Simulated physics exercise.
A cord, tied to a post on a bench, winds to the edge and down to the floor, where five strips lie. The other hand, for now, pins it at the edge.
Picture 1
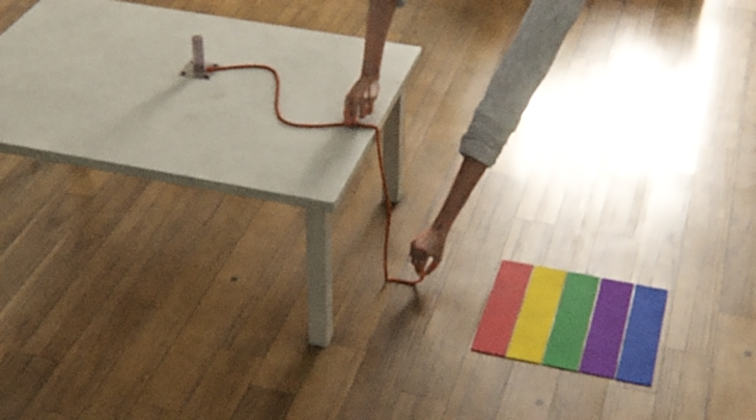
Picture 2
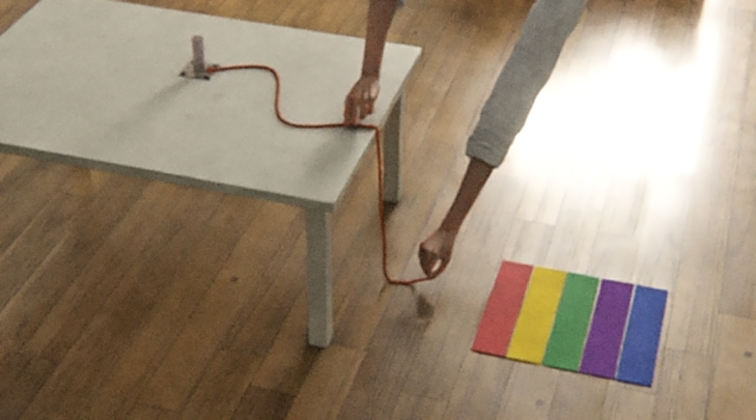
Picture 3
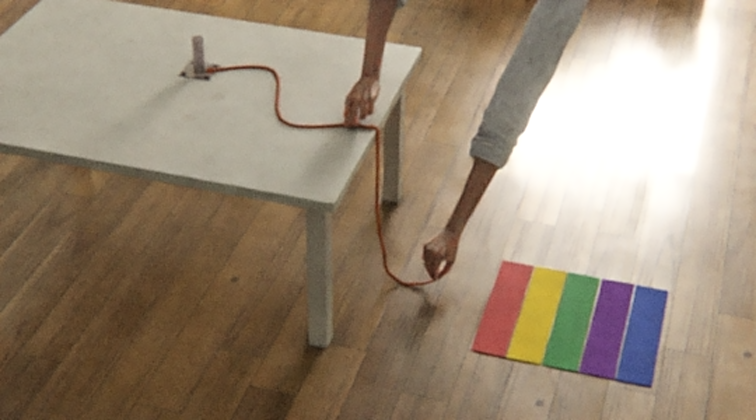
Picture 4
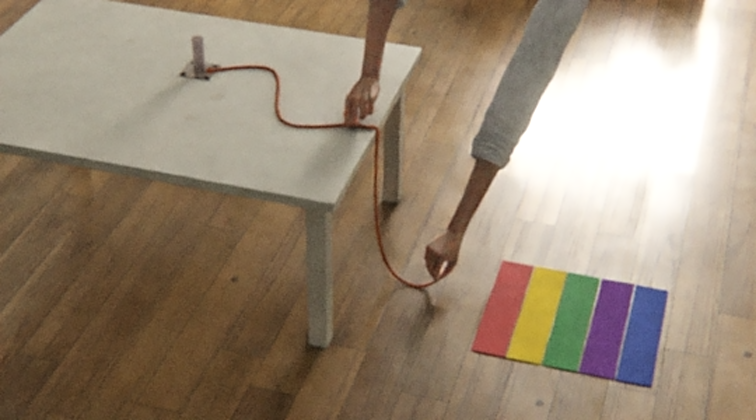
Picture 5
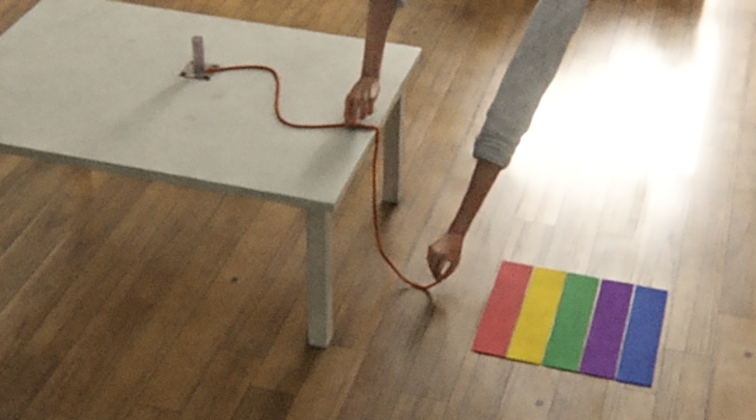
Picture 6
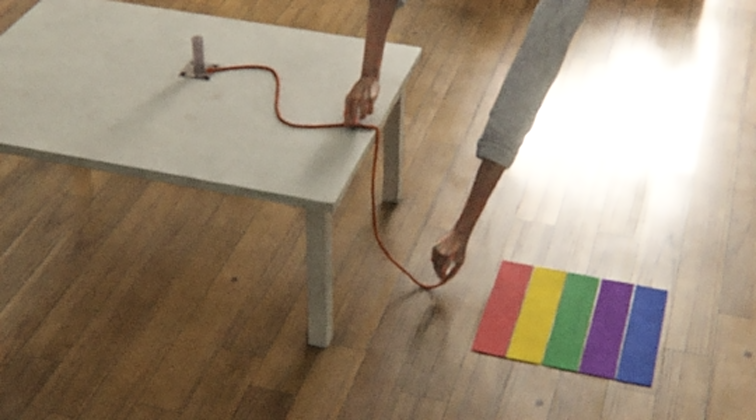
Two hands reach in from the top over a pale table on a wooden floor, seen from above at a slant, with bright light on the boards at right. A reddish-orange cord runs from a small post across the tabletop and over its edge, near red, yellow, green, purple and blue strips. One hand pins the cord while the lower hand draws its end slightly rightward, the camera still.
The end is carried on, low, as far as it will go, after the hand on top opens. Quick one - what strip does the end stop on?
The purple strip.
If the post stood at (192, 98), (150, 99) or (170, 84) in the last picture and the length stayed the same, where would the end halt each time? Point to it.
In order, the pixels are (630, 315), (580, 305) and (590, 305).
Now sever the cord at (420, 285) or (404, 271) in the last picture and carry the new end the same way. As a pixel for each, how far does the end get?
First try: Near (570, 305). Second try: Near (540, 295).
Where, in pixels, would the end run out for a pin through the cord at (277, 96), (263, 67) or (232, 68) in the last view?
Expect roughly (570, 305) for the first, (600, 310) for the second and (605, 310) for the third.
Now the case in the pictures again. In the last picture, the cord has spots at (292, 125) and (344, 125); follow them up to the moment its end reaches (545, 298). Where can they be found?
Roughly (366, 114) for one and roughly (393, 150) for the other.
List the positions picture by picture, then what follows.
The first picture shows end (425, 275); red (493, 336); yellow (529, 343); green (564, 350); purple (600, 357); blue (637, 364).
The second picture shows end (433, 277); cord through (243, 67) (278, 93) (301, 126) (376, 131) (381, 200) (384, 261).
The third picture shows end (438, 278).
The fourth picture shows end (440, 278); cord through (243, 67) (278, 93) (301, 126) (376, 131) (375, 199) (385, 261).
The fifth picture shows end (442, 279).
The sixth picture shows end (446, 279); cord through (243, 67) (278, 93) (301, 126) (376, 131) (373, 199) (390, 258).
Soon after, end near (545, 298); over yellow.
Then, end near (586, 306); over green.
At full stretch, end near (612, 311); over purple. It halts on the purple strip.
